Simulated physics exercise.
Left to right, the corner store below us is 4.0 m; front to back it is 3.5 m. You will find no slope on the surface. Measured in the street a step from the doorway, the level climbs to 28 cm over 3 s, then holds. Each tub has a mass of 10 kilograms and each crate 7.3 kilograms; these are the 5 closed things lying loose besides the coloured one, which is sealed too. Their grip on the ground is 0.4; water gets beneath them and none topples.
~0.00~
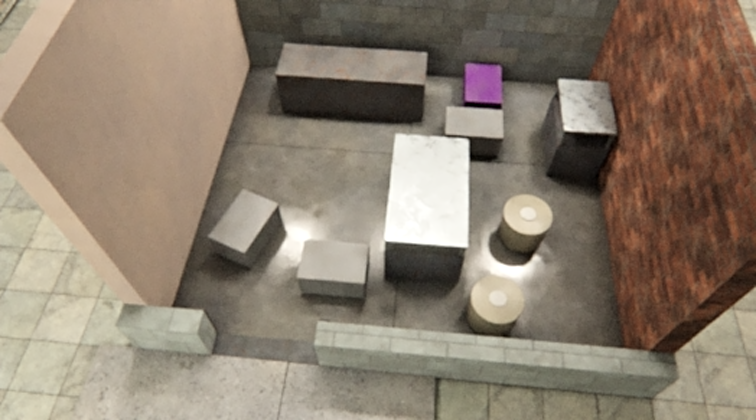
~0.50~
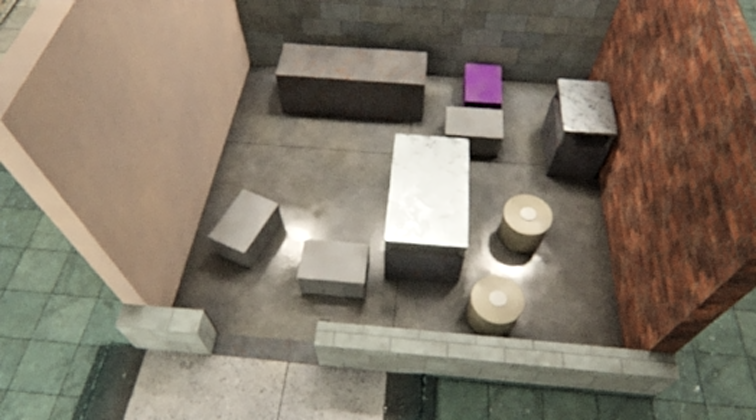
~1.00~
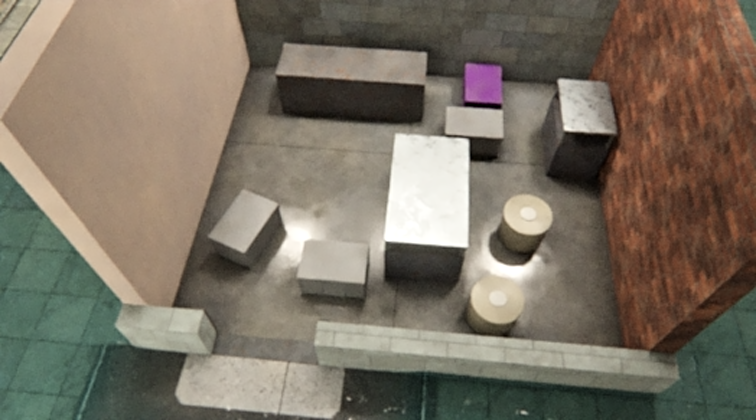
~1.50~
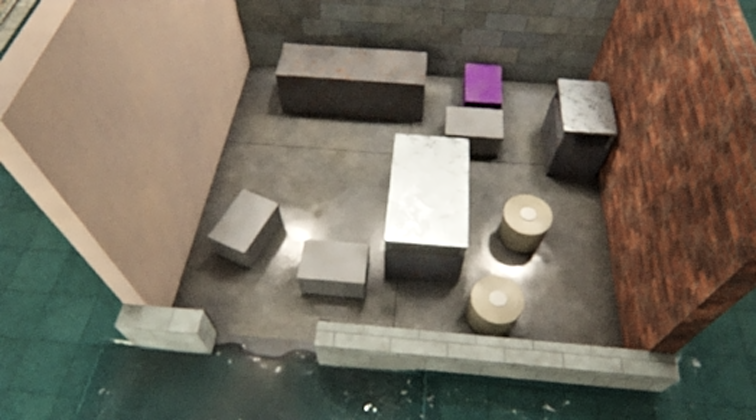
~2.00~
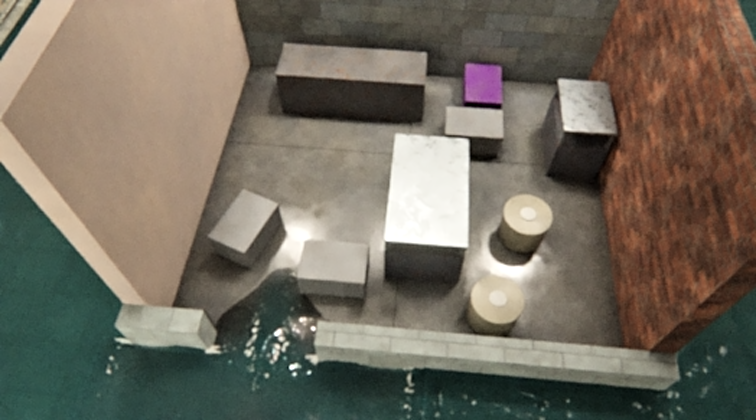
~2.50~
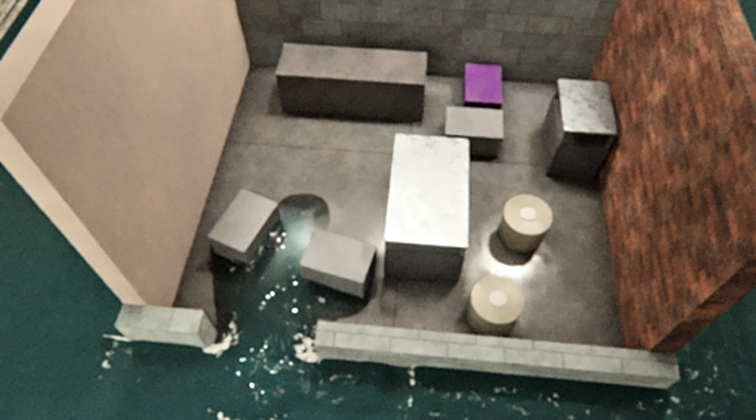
Dark green water spread over the paving outside a walled room, covered the pale slab at the doorway, then poured through the gap and nudged a gray block near the entrance.
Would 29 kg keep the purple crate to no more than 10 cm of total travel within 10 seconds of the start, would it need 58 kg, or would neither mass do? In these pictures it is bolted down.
Short answer: The heavier one.
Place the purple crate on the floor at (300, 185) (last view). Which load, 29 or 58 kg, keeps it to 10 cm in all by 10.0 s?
Just the heavier works.
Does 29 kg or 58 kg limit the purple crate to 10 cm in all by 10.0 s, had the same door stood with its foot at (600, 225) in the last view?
In that case only the larger load is enough.
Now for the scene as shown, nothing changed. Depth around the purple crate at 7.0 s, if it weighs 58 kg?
Depth: Approx. 8 cm.
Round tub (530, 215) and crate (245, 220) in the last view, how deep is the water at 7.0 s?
About 4 and 16 cm.
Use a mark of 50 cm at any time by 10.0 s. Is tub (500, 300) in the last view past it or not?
That one is below half a metre, as it turns out.
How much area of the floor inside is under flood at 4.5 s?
7.0 m2.
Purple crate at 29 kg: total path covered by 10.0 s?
All together it comes to about 80 cm.
After 3.5 s the purple crate would be 0 cm from its start with 29 kg and 0 cm from its start with 58 kg; 0 cm of water round it then.
After 4.5 s the purple crate would be 0 cm from its start with 29 kg and 0 cm from its start with 58 kg; 2 cm of water round it then.
After 7.0 s the purple crate would be 29 cm from its start with 29 kg and 0 cm from its start with 58 kg; 8 cm of water round it then.
After 10.0 s the purple crate would be 71 cm from its start with 29 kg and 0 cm from its start with 58 kg; 15 cm of water round it then.
